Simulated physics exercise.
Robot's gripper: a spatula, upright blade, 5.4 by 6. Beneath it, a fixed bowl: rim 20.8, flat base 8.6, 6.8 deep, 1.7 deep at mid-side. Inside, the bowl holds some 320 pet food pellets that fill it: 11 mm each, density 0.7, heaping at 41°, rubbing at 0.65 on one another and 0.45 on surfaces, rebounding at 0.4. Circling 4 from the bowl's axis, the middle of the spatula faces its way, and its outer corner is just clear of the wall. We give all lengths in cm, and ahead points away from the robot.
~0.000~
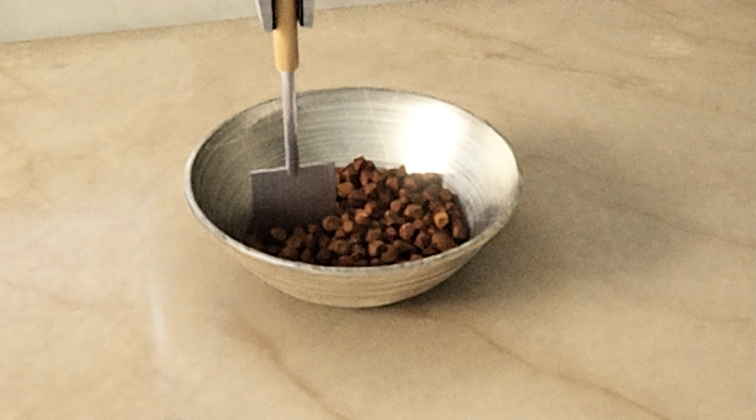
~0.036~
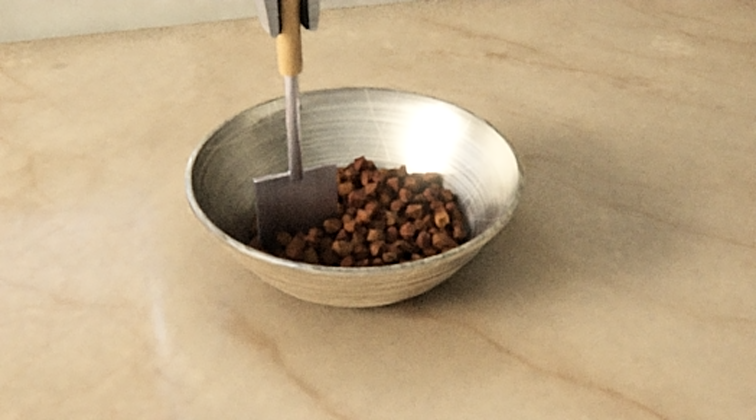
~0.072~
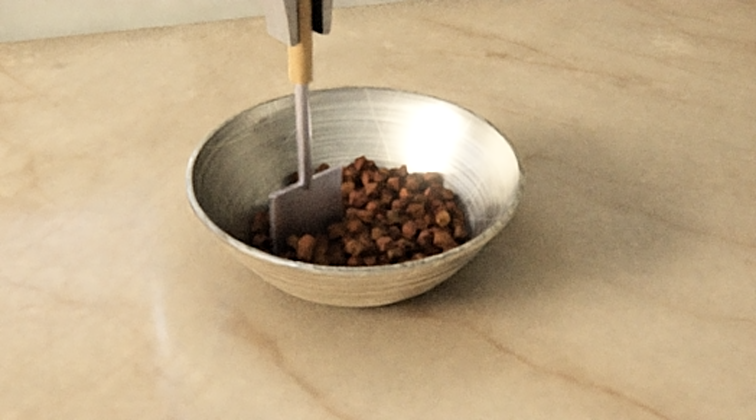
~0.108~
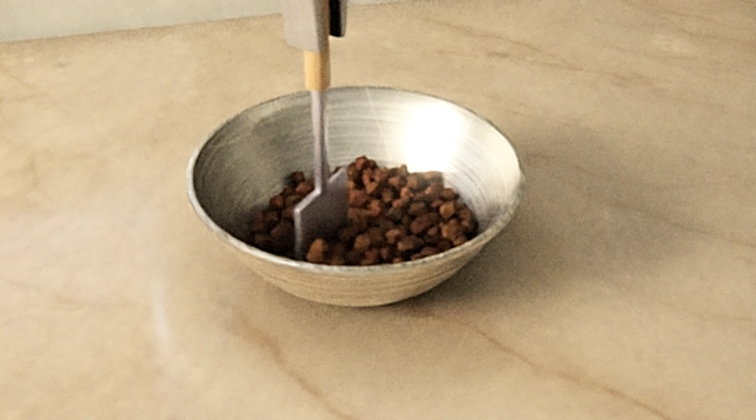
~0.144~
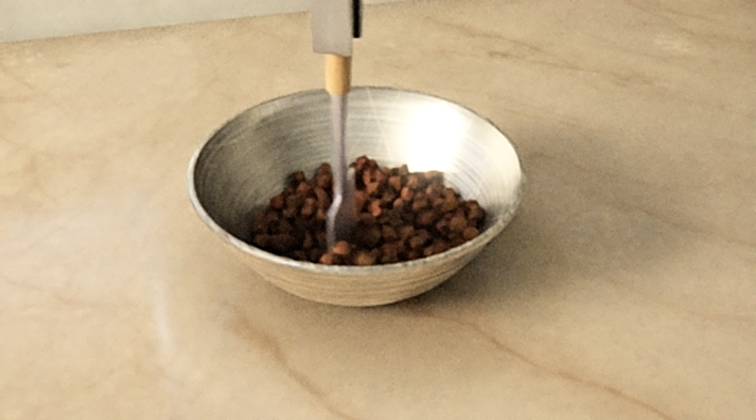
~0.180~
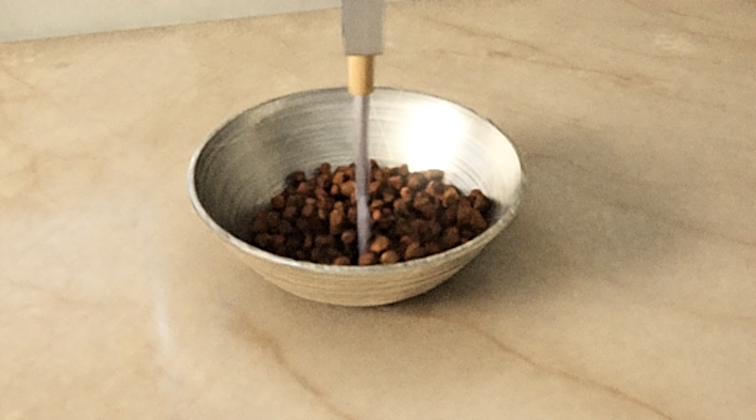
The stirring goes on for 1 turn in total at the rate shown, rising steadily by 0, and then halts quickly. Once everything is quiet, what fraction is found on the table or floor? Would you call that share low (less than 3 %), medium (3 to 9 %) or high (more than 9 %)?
I would call it low.
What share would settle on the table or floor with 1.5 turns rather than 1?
Roughly 0 per cent would end up there.
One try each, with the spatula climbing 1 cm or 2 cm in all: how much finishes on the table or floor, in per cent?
Some 0 and 0 per cent.
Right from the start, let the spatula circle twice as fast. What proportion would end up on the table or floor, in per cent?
About 20 percent, I'd say.
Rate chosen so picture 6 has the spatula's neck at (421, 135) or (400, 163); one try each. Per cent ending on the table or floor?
About 20 % for one try and about 5 % for the other, in order.
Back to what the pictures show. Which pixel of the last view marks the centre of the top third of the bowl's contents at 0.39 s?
About pixel (424, 153).
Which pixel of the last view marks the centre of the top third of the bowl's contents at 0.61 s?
The centre lies near (263, 169) in the last picture.
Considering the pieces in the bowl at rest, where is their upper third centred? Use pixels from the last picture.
Around (284, 249).
After 0.39 s, 188° round, highest piece 7 above the table; 315 in the bowl.
After 0.61 s, 296° round, highest piece 7 above the table; 315 in the bowl.
After 0.91 s, 0° round, highest piece 7 above the table; 314 in the bowl, 1 on the table or floor.
After 1.61 s, 0° round, highest piece 7 above the table; 314 in the bowl, 1 on the table or floor.
In the end, 314 in the bowl, 1 on the table or floor. That is 0 % on the table or floor.
